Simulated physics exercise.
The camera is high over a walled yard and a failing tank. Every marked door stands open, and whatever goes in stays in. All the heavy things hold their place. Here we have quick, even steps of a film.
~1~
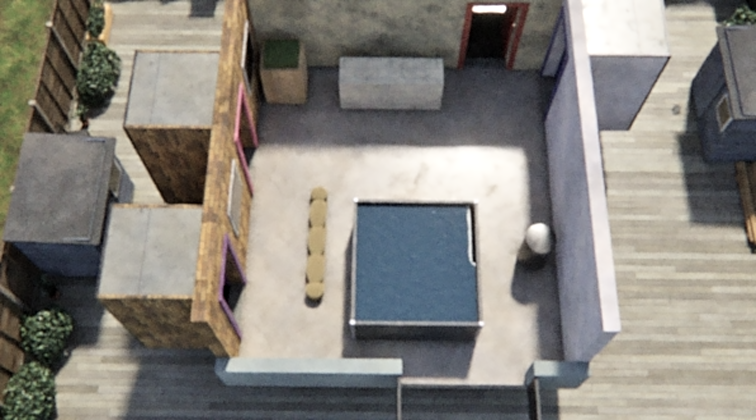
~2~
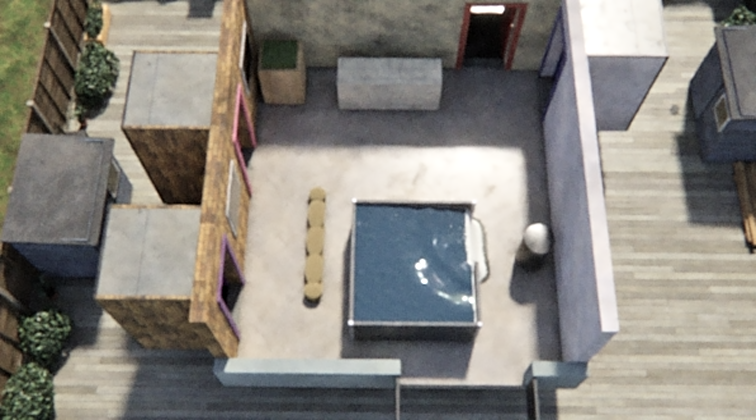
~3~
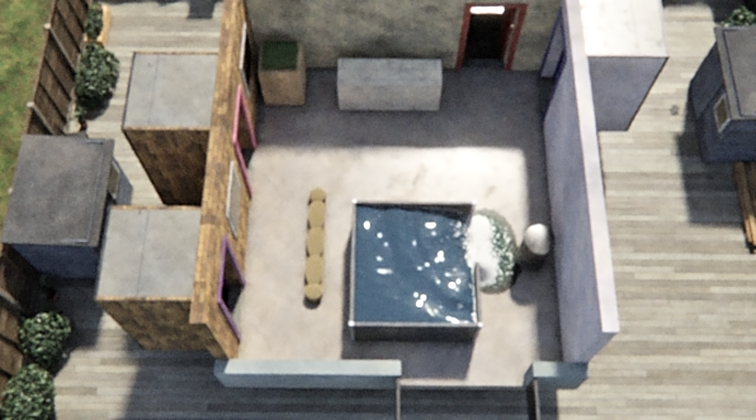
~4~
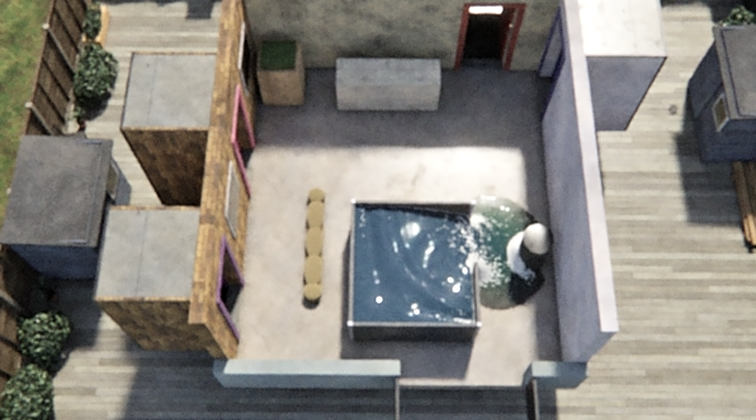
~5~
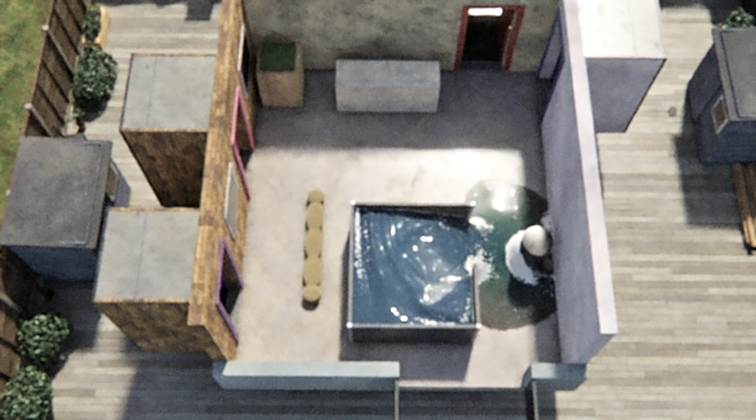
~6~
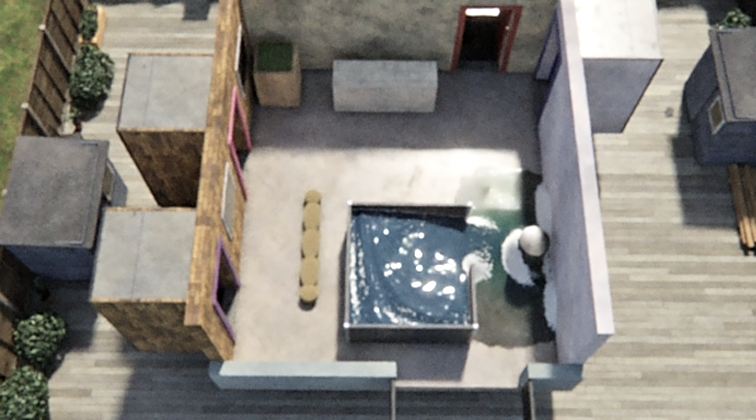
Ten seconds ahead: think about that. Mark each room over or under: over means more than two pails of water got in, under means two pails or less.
Blue door: Over, red door: Over, pink door: Under, purple door: Under.
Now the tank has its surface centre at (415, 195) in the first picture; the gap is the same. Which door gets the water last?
That would be the one in purple.
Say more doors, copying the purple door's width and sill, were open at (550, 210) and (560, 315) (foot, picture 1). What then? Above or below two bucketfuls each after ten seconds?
Result: First overshoots, second overshoots.
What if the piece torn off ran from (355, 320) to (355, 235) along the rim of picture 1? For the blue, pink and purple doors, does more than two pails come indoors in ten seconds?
Here's how it goes: The blue door misses the threshold, then the pink door crosses the threshold, then the purple door crosses the threshold.
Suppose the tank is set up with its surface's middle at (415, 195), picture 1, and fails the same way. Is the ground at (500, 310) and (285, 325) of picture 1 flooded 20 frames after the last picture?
Submerged and unflooded.
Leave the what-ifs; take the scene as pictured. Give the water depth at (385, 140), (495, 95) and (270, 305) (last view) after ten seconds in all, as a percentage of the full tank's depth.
Roughly 2, 12 and 8 per cent, in turn.
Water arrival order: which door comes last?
I'd go with the one in pink.
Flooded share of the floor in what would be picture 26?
Around 50 percent.
A moment on, water covers 20 % of the floor; the blue door wet at the sill, nothing in, the red door not reached, the pink door not reached, the purple door not reached.
Next, water covers 35 % of the floor; the blue door wet at the sill, nothing in, the red door over two buckets in, the pink door not reached, the purple door not reached.
Then, water covers 50 % of the floor; the blue door over two buckets in, the red door far over two buckets in, the pink door not reached, the purple door not reached.
Later, water covers 85 % of the floor; the blue door over two buckets in, the red door far over two buckets in, the pink door wet at the sill, nothing in, the purple door wet at the sill, nothing in.
In the end, water covers 95 % of the floor; the blue door over two buckets in, the red door far over two buckets in, the pink door wet at the sill, nothing in, the purple door wet at the sill, nothing in.
